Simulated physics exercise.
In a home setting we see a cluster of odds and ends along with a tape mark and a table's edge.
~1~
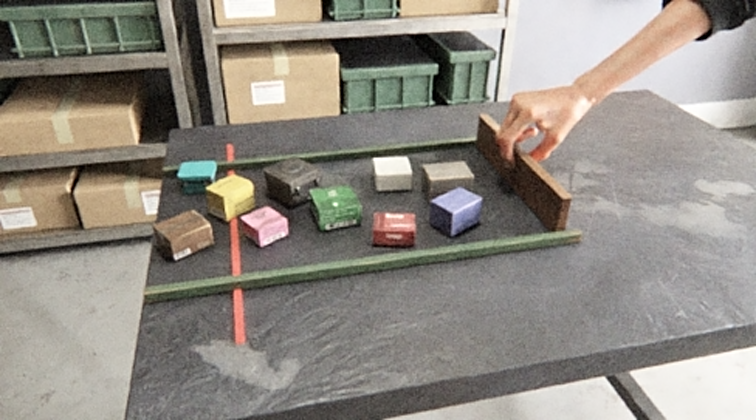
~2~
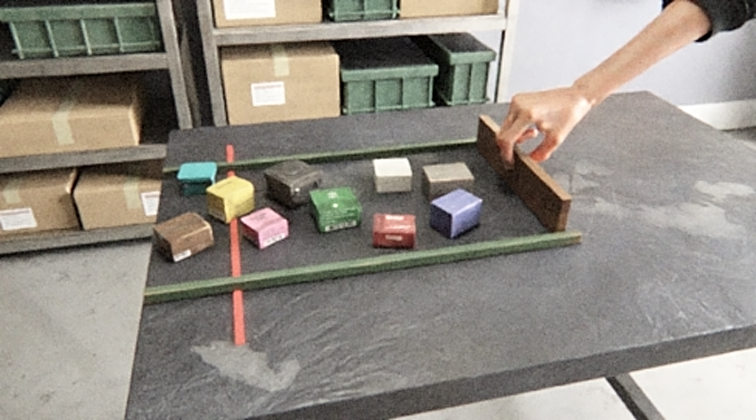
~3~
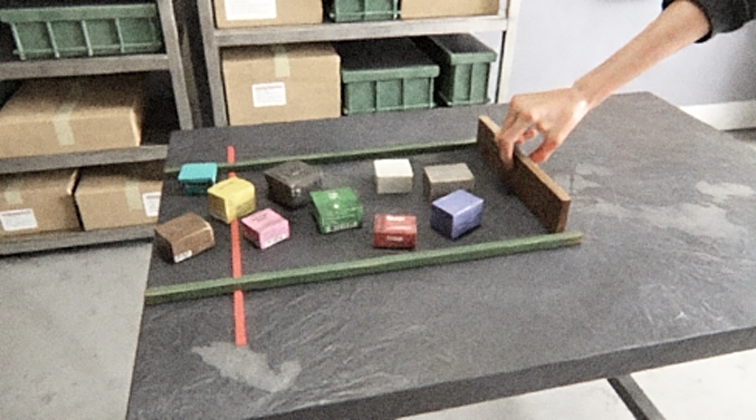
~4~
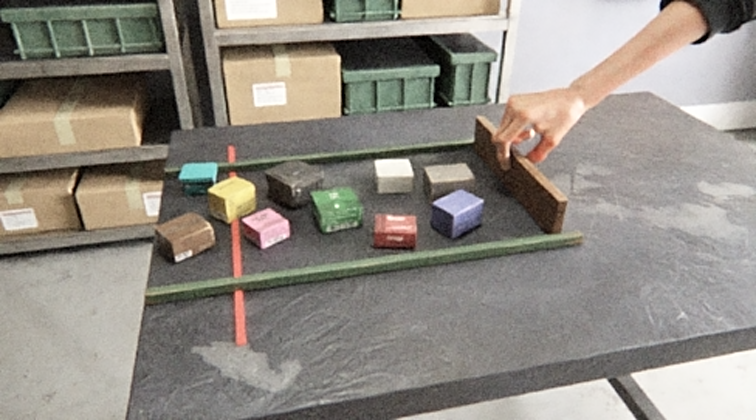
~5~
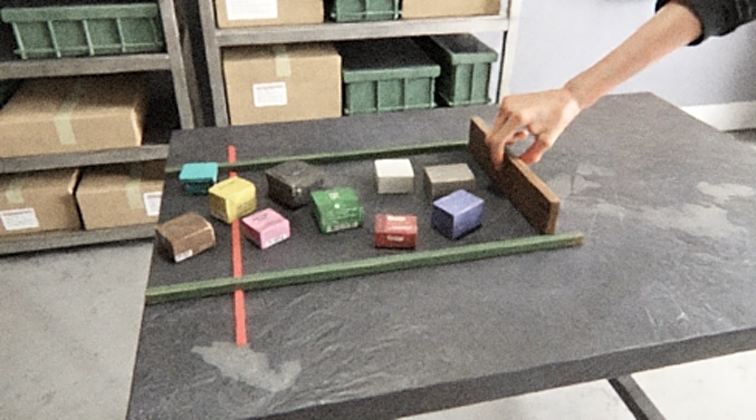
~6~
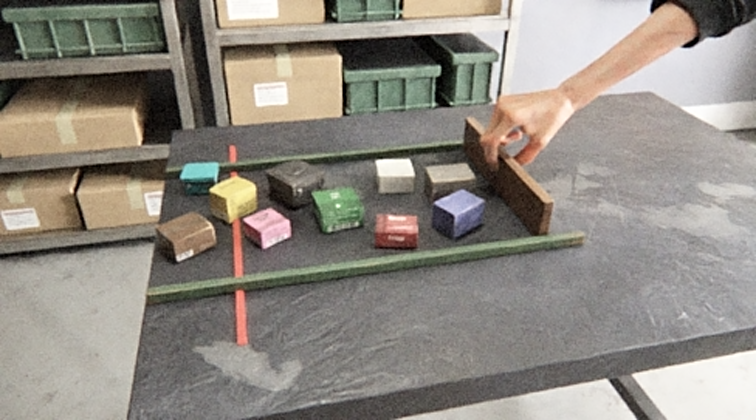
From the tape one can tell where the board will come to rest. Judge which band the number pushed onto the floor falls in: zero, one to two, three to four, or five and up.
The count that drops over the edge is three, or else four.
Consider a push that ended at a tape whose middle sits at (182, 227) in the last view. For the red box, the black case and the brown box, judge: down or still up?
The red box is still there; as for the black case, it is no longer there; and the brown box is no longer there.
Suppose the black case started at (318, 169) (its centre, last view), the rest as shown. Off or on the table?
From that start, the object then is safe.
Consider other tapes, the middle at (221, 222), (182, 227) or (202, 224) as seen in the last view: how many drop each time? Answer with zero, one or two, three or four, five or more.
Counts for the three spots in order: 5 or more; five or over; five or over.
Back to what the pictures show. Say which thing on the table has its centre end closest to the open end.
Foremost is the green box.
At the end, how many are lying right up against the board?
4.
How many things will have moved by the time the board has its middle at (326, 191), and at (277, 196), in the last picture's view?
One spot: 9. Other spot: 10.
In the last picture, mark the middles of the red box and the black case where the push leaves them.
You'll find the red box at roughly (220, 265) and the black case at roughly (174, 191).
Soon after, none off yet; brown box at rest near (186, 236); turquoise case at rest near (201, 179); yellow box at rest near (233, 199).
After that, one off so far; brown box on its side near (128, 288); turquoise case displaced about its own width near (181, 180); yellow box displaced about its own width near (179, 207).
In the end, the number that fall off is three or four; gone, pink box, yellow box, turquoise case and brown box.
